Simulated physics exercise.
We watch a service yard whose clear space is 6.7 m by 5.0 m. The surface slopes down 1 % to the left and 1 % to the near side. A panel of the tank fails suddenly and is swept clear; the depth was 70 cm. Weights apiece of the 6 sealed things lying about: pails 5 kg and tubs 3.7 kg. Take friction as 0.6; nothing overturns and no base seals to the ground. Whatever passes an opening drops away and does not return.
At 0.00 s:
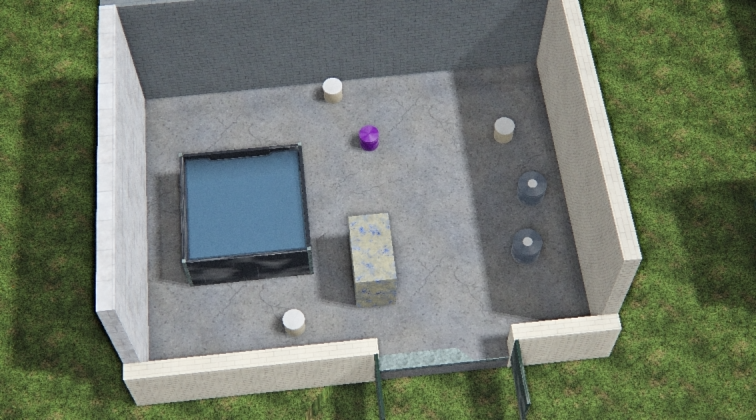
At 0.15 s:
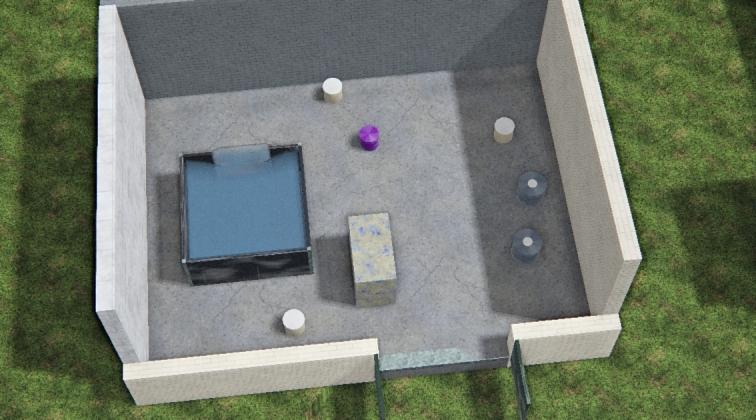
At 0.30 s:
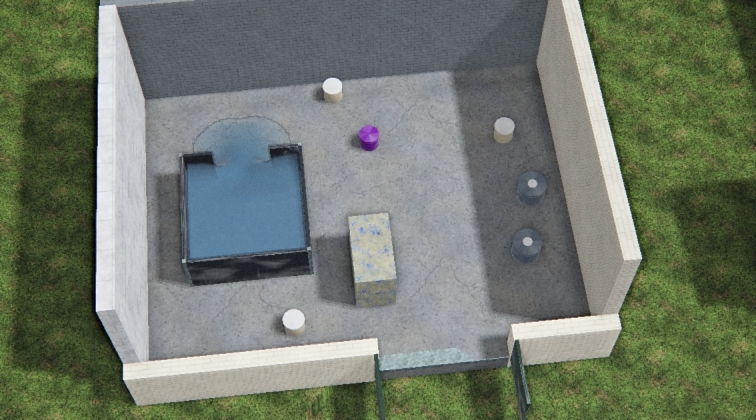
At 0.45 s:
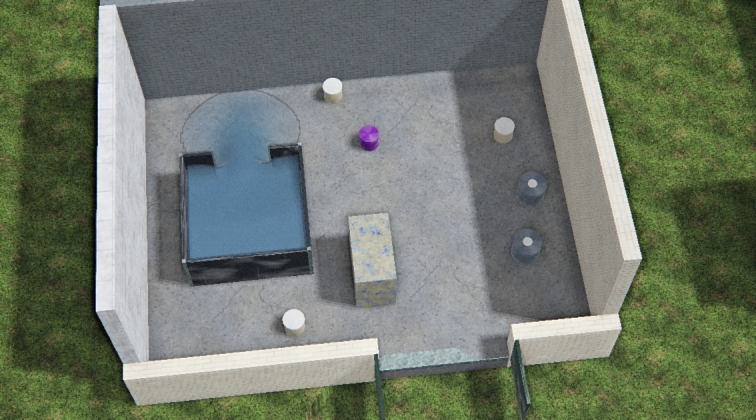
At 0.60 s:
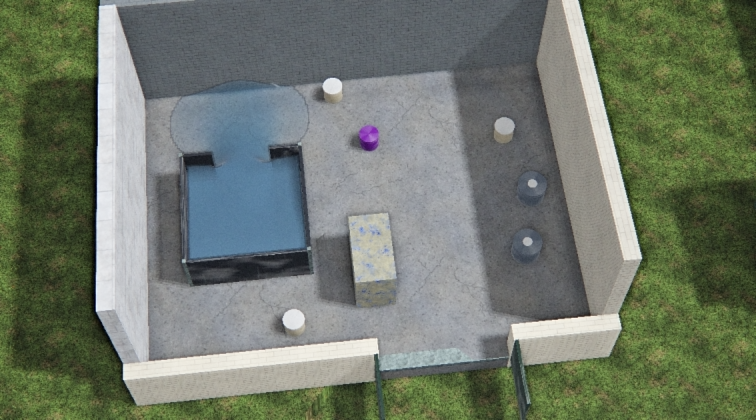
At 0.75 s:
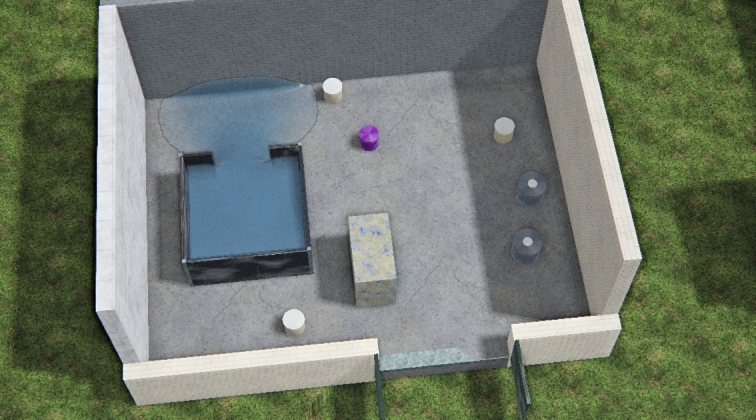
Water bursts through the tank's far side and spreads across the ground behind it.
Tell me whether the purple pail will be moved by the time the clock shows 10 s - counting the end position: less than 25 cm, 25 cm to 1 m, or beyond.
The purple pail is nudged along.
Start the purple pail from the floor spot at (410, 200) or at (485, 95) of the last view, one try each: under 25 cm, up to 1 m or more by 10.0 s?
In that order: It barely shifts; it travels far.
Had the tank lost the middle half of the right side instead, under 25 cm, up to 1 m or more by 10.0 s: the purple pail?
In that case the purple pail ends far away.
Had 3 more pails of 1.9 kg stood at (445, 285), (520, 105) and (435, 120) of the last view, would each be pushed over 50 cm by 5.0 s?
In that order: Short of it, over, past it.
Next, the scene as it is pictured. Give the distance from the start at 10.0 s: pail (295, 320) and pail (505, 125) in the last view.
In turn: 200 cm, 350 cm.
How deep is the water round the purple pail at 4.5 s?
About 3 cm.
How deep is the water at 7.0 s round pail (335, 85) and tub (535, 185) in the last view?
About 5 and 8 cm.
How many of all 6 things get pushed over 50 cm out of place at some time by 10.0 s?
I count 6.
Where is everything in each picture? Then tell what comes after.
The purple pail at (369, 134) rests on the ground; water covers 3.2 m2; 0 of 6 have shifted, in the first picture.
The purple pail at (369, 134), on the bottom; water covers 3.8 m2; 0 of 6 have shifted, in the second picture.
The purple pail at (369, 134) rests on the ground; 4.6 m2 under water; 0 of 6 have shifted, in the third picture.
The purple pail at (369, 134), on the bottom; 5.6 m2 under water; 0 of 6 have shifted, in the fourth picture.
The purple pail at (369, 134) rests on the ground; 6.2 m2 under water; 0 of 6 have shifted, in the fifth picture.
The purple pail at (369, 134), on the bottom; 6.6 m2 under water; 0 of 6 have shifted, in the sixth picture.
After 2.0 s the purple pail is near (369, 134), 0.0 m from its start, aground; 0 of 6 are out; 0 afloat.
After 4.5 s the purple pail is near (380, 158), 0.5 m from its start, aground; 0 of 6 are out; 2 afloat.
After 7.0 s the purple pail is near (381, 159), 0.5 m from its start, aground; 0 of 6 are out; 4 afloat.
After 10.0 s the purple pail is near (381, 159), 0.5 m from its start, aground; 1 of 6 are out; 2 afloat.
